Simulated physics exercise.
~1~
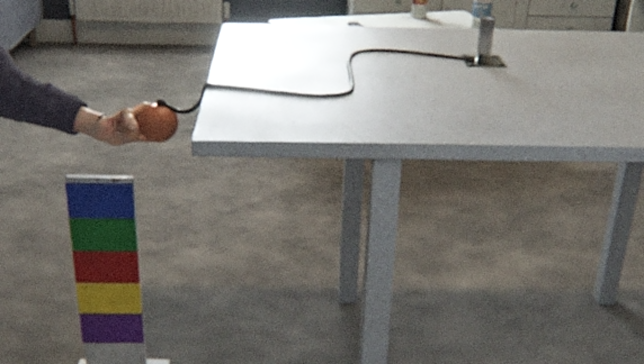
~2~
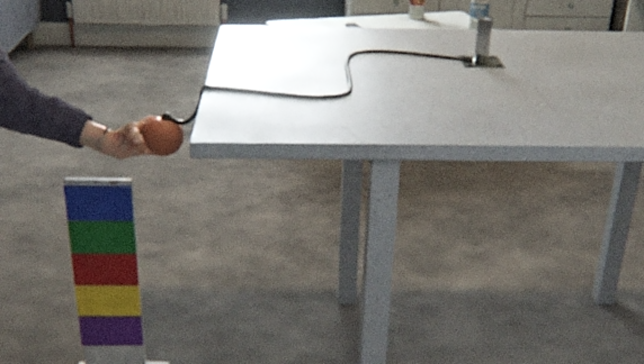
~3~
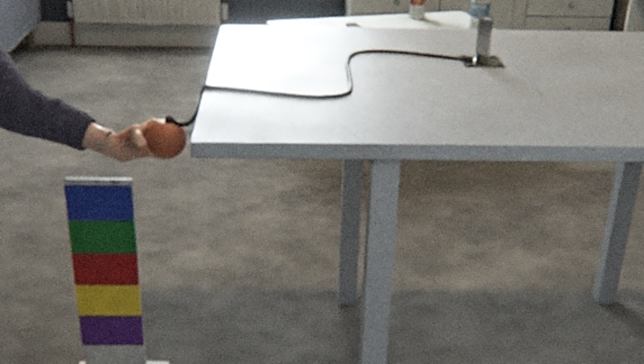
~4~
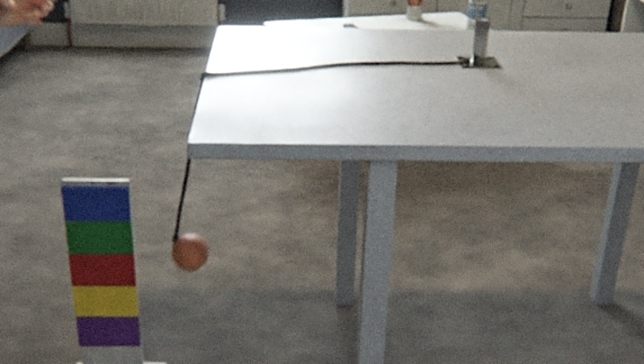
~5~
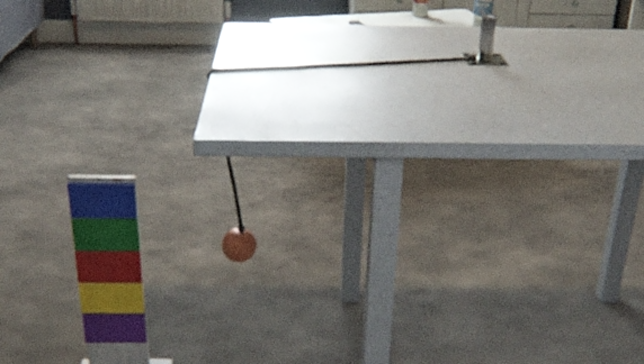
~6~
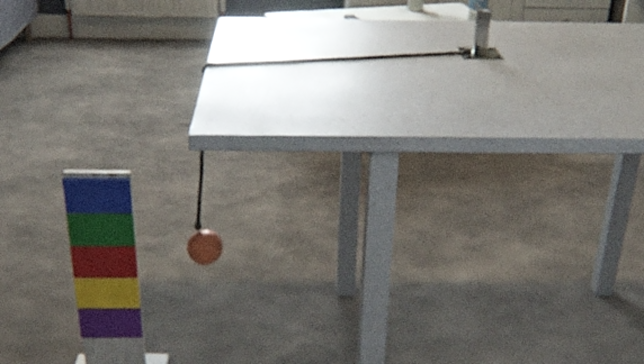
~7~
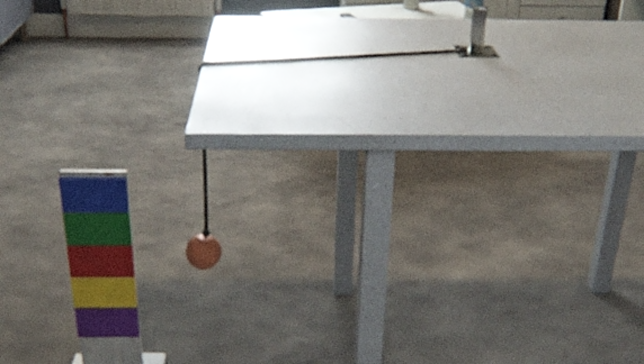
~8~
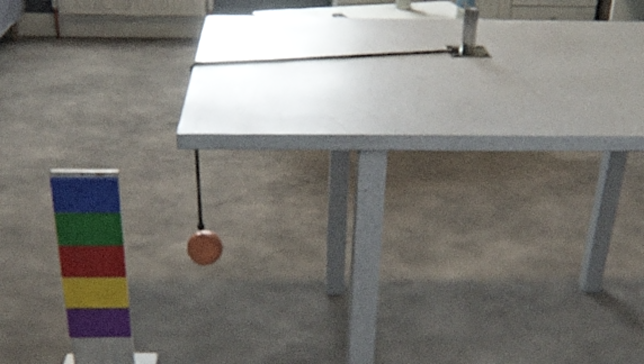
An orange tied by a dark lead to a post on a table was held just past the table's edge until the hand let go, and it dropped, swung right and back left, then hung beside the red band of the colour scale.
